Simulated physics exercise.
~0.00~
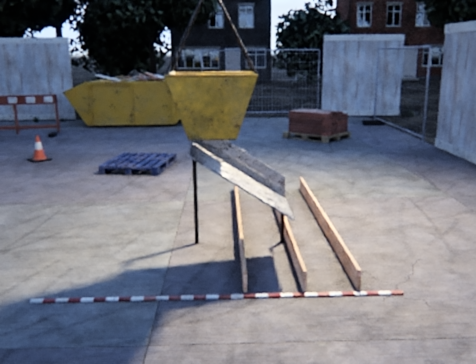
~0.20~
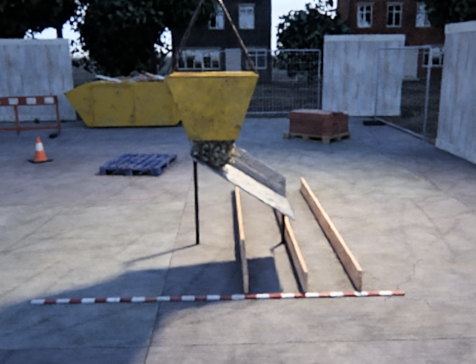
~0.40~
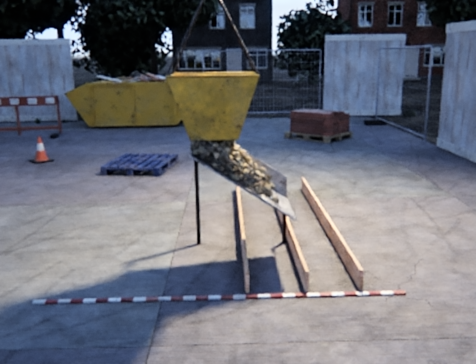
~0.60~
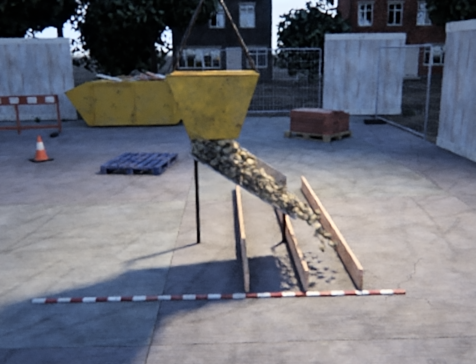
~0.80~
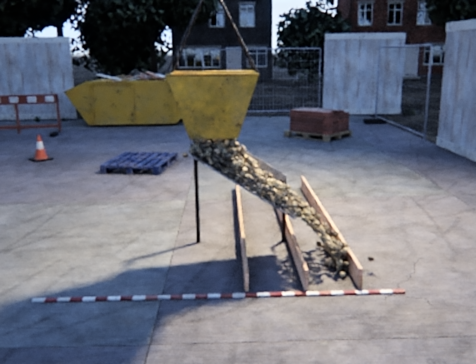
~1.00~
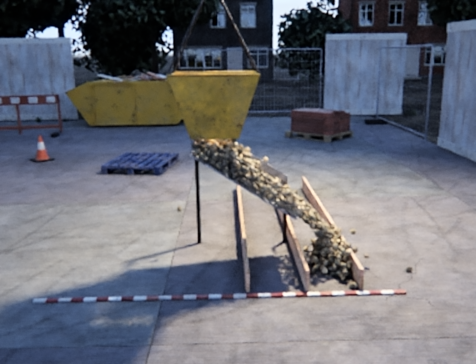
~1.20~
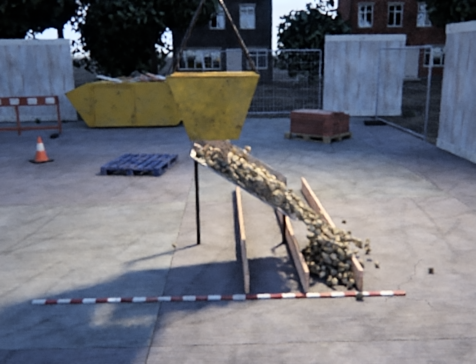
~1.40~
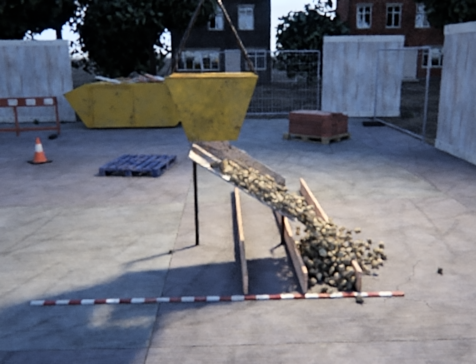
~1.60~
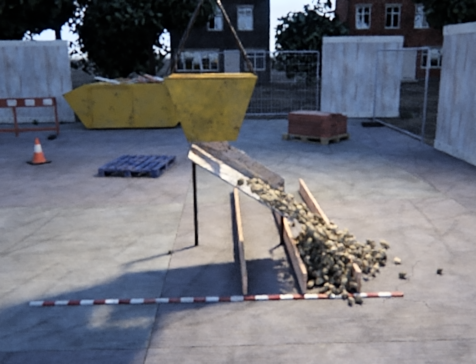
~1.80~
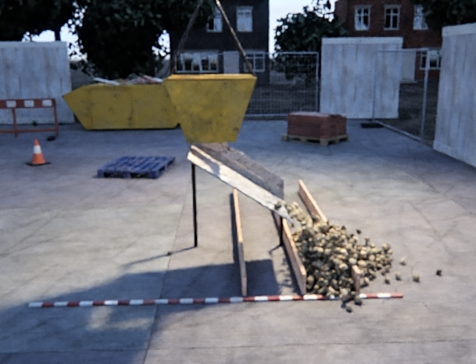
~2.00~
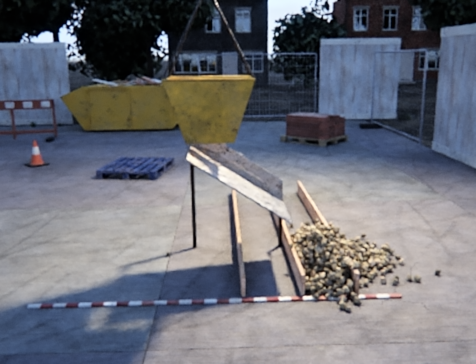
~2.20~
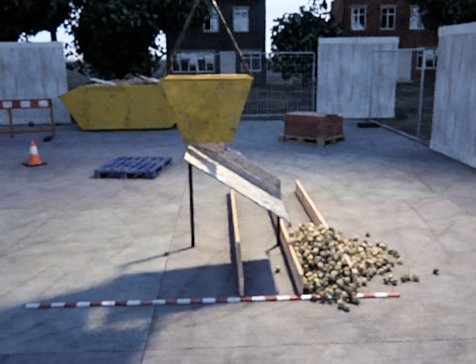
Crushed stones pouring from a yellow skip, sliding down a sloping chute and piling up around the right-hand board on the ground.
